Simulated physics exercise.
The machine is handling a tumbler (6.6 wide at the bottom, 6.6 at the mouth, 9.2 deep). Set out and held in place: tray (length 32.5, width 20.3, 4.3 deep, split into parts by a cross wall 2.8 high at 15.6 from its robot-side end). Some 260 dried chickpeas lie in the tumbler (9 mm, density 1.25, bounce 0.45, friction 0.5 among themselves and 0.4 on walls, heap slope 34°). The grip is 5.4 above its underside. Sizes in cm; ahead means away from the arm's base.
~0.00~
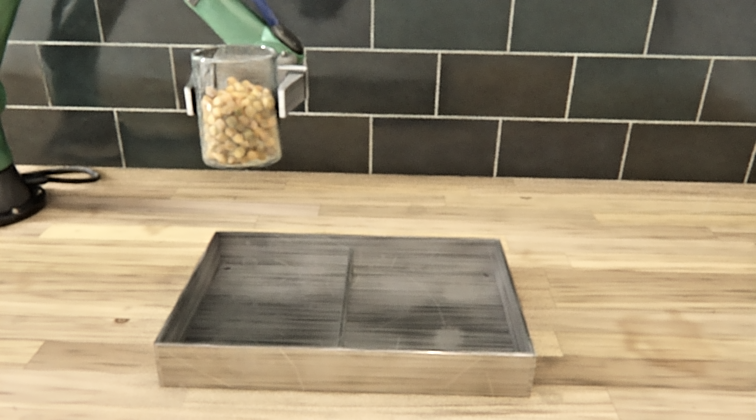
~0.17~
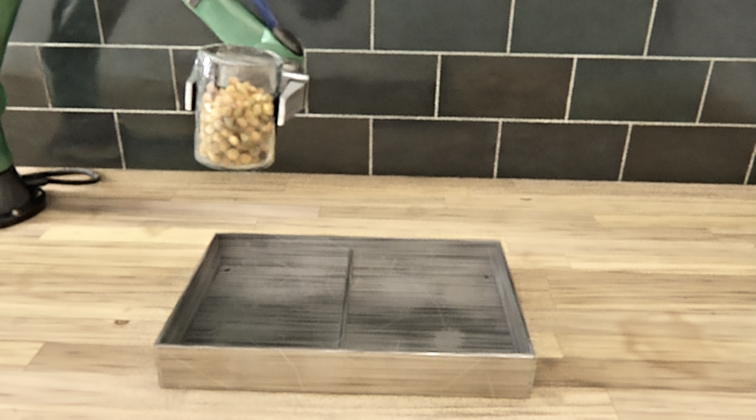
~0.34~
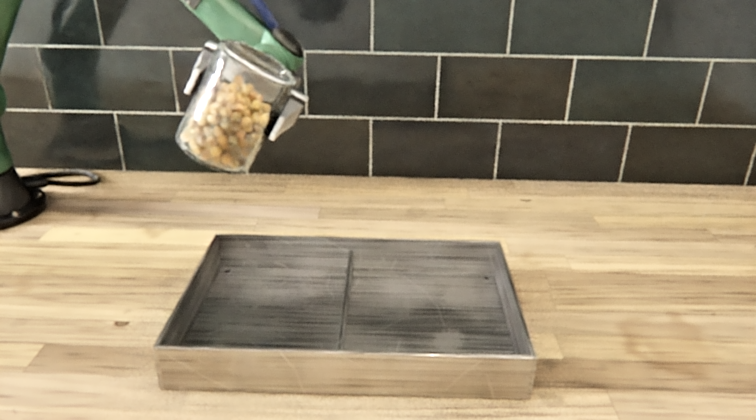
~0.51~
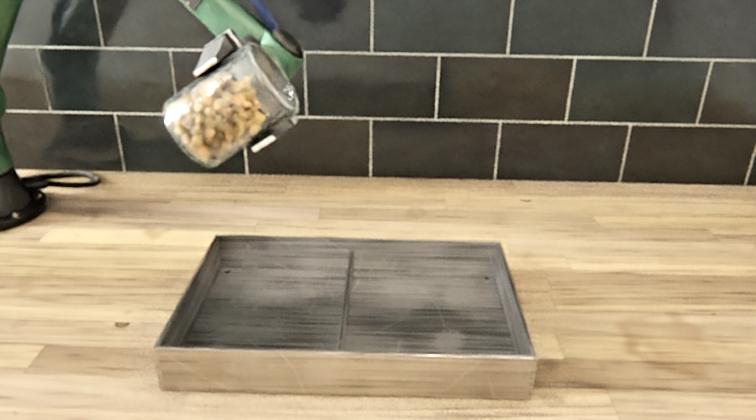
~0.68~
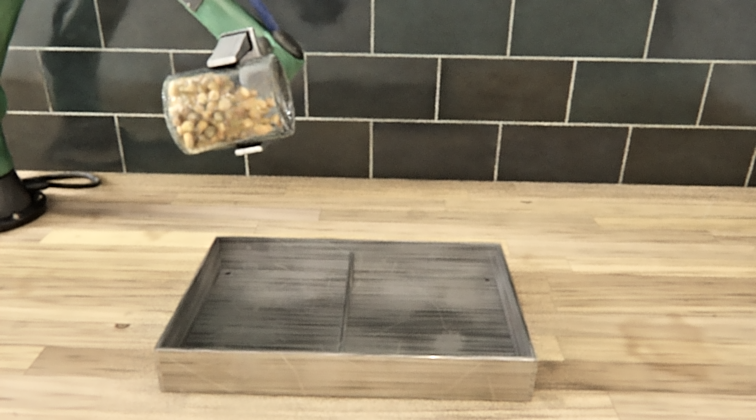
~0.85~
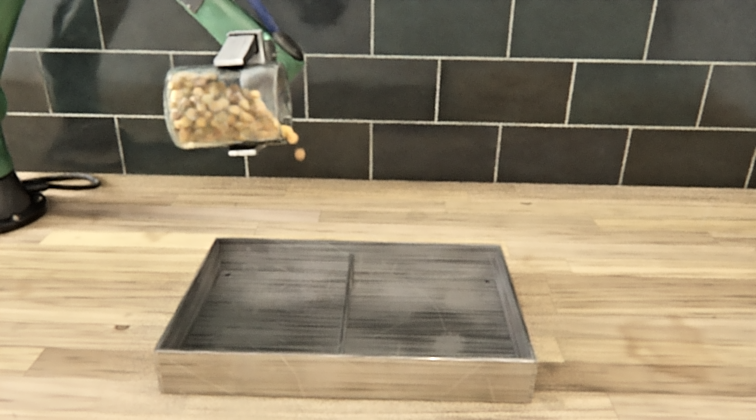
A light wooden countertop before a dark tiled wall with pale grout is seen from a fixed, slightly raised viewpoint. A green robot arm at the upper left grips a clear tumbler of tan chickpeas above a grey metal tray split by one cross wall. The arm tilts the tumbler steadily until it lies almost sideways, its mouth to the right, and a chickpea drops from the rim.
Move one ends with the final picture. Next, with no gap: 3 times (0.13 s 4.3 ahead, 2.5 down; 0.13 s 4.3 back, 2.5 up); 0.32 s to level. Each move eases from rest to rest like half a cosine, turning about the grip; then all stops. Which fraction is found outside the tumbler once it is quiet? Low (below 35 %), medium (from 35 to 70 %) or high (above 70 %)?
A medium share, from 35 to 70 %, ends outside the tumbler.
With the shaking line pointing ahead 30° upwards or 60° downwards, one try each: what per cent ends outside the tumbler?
About 95 and 25 per cent.
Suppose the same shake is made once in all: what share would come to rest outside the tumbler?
Then about 30 per cent.
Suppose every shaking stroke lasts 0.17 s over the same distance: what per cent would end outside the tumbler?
In that case some 50 per cent.
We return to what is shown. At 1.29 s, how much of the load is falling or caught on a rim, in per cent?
Some 3 per cent.
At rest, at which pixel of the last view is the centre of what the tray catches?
Around (391, 324).
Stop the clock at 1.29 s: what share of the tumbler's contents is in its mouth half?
Some 60 per cent.
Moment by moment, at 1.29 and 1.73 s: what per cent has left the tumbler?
About 30, 60.
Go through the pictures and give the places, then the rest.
The first frame shows tumbler middle at (239, 108), level; upper third of the load around (238, 106), from x 205 to 275, top at y 85; 256 in the tumbler.
The second frame shows tumbler middle at (238, 109), tilted 8° forward; upper third of the load around (235, 108), from x 205 to 270, top at y 85.
The third frame shows tumbler middle at (235, 109), tilted 30° forward; upper third of the load around (224, 106), from x 185 to 265, top at y 85.
The fourth frame shows tumbler middle at (231, 107), tilted 56° forward; upper third of the load around (217, 99), from x 175 to 260, top at y 75.
The fifth frame shows tumbler middle at (230, 106), tilted 78° forward; upper third of the load around (208, 93), from x 175 to 280, top at y 75.
The sixth frame shows tumbler middle at (230, 106), tilted 86° forward; upper third of the load around (202, 95), from x 175 to 300, top at y 75; 255 in the tumbler, 1 in flight or on a rim.
By 1.29 s, tilted 86° forward, highest piece 22 above the table; 180 in the tumbler, 49 in the far-side part, 19 in the robot-side part, 8 in flight or on a rim.
By 1.73 s, tilted 67° forward, highest piece 23 above the table; 106 in the tumbler, 88 in the far-side part, 39 in the robot-side part, 23 in flight or on a rim.
By 2.15 s, level, highest piece 24 above the table; 106 in the tumbler, 94 in the far-side part, 56 in the robot-side part.
By 3.20 s, level, highest piece 24 above the table; 106 in the tumbler, 94 in the far-side part, 56 in the robot-side part.
Final count, 106 in the tumbler, 94 in the far-side part, 56 in the robot-side part. That is 59 % outside the tumbler.
